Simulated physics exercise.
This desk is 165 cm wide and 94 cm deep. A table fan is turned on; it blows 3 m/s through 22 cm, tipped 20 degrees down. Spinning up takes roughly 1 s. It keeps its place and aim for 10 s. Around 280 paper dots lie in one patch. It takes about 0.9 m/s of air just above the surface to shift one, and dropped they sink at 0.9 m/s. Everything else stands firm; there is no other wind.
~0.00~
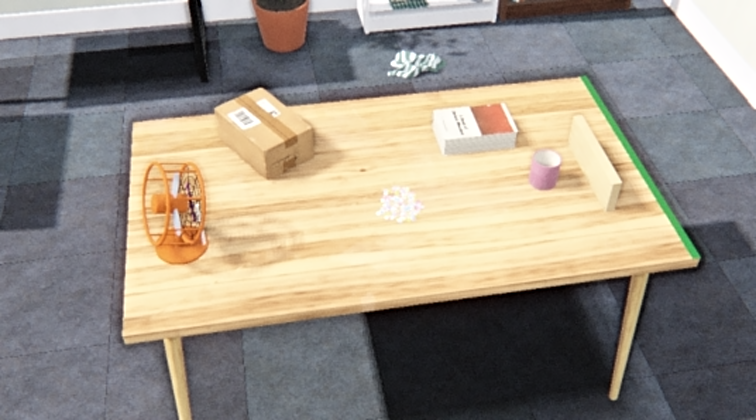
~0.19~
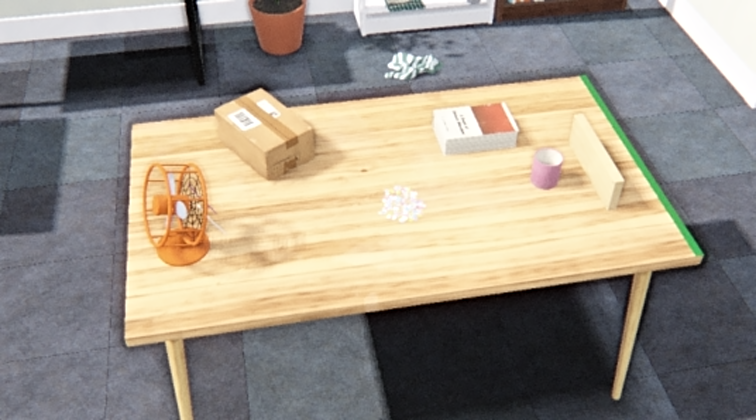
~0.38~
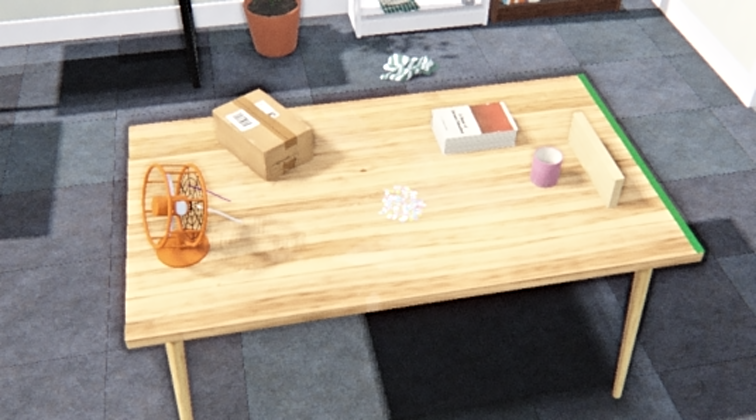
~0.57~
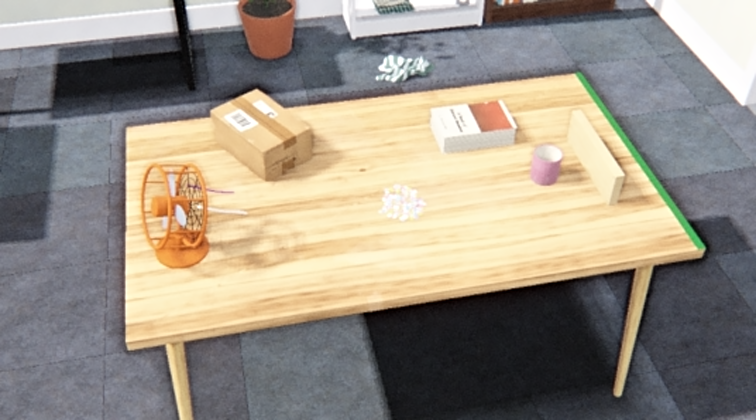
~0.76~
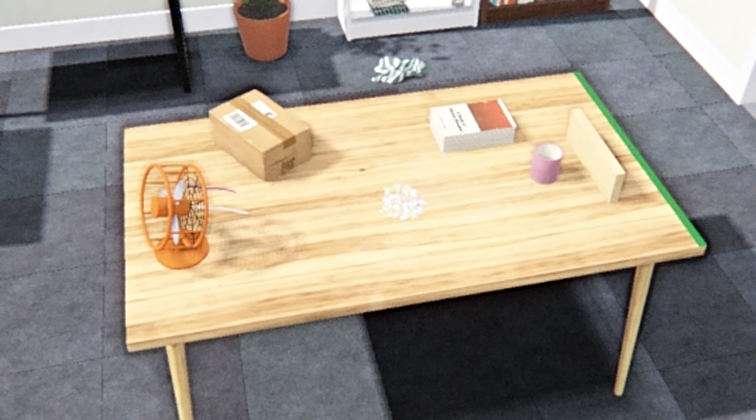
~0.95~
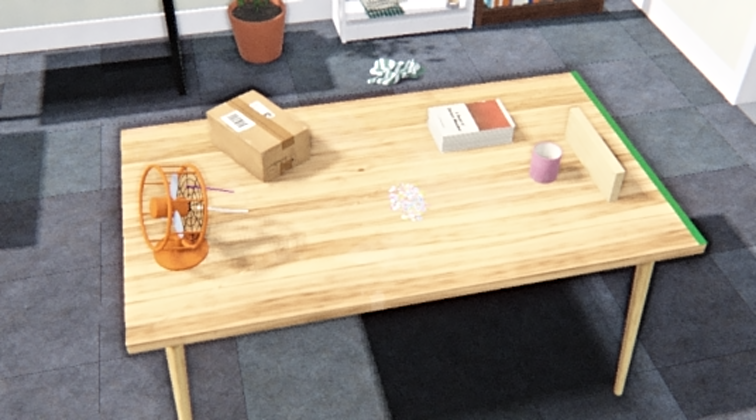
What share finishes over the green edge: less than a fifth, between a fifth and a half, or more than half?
By then over half are over the green edge.
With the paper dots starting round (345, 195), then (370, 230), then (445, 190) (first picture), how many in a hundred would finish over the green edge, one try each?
In that order: 70 %, 70 %, 90 %.
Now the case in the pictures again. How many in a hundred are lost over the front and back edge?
Roughly 1 % front, 1 % back.
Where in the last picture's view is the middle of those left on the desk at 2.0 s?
Around (597, 189).
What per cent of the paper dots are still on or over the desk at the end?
About 3 %.
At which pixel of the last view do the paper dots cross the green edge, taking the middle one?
At about (689, 221).
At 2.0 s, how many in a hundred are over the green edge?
Some 50 per cent.
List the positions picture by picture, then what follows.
The middle of the paper dots is near (403, 205), none has stirred yet and the mouth of the table fan is at (173, 204), in the first frame.
The middle of the paper dots is near (405, 205), none has stirred yet and the green edge is centred on (637, 155), in the second frame.
The middle of the paper dots is near (405, 204), none has stirred yet, the top of a book is at (475, 120) and the top of a mug is at (548, 155), in the third frame.
The middle of the paper dots is near (405, 203) and none has stirred yet, in the fourth frame.
The middle of the paper dots is near (406, 202) and none has stirred yet, in the fifth frame.
The middle of the paper dots is near (410, 202), the farthest in sight from the table fan is at (424, 195) and about 35 % have left their places, in the sixth frame.
After 2.0 s, 51 % are over the green edge; the middle of those still in play is near (597, 189); 4 % have settled or left.
After 3.2 s, 76 % are over the green edge; the middle of those still in play is near (597, 189); 73 % have settled or left.
After 5.5 s, 88 % are over the green edge; 88 % have settled or left.
After 10.0 s, at the end, 96 % are over the green edge.
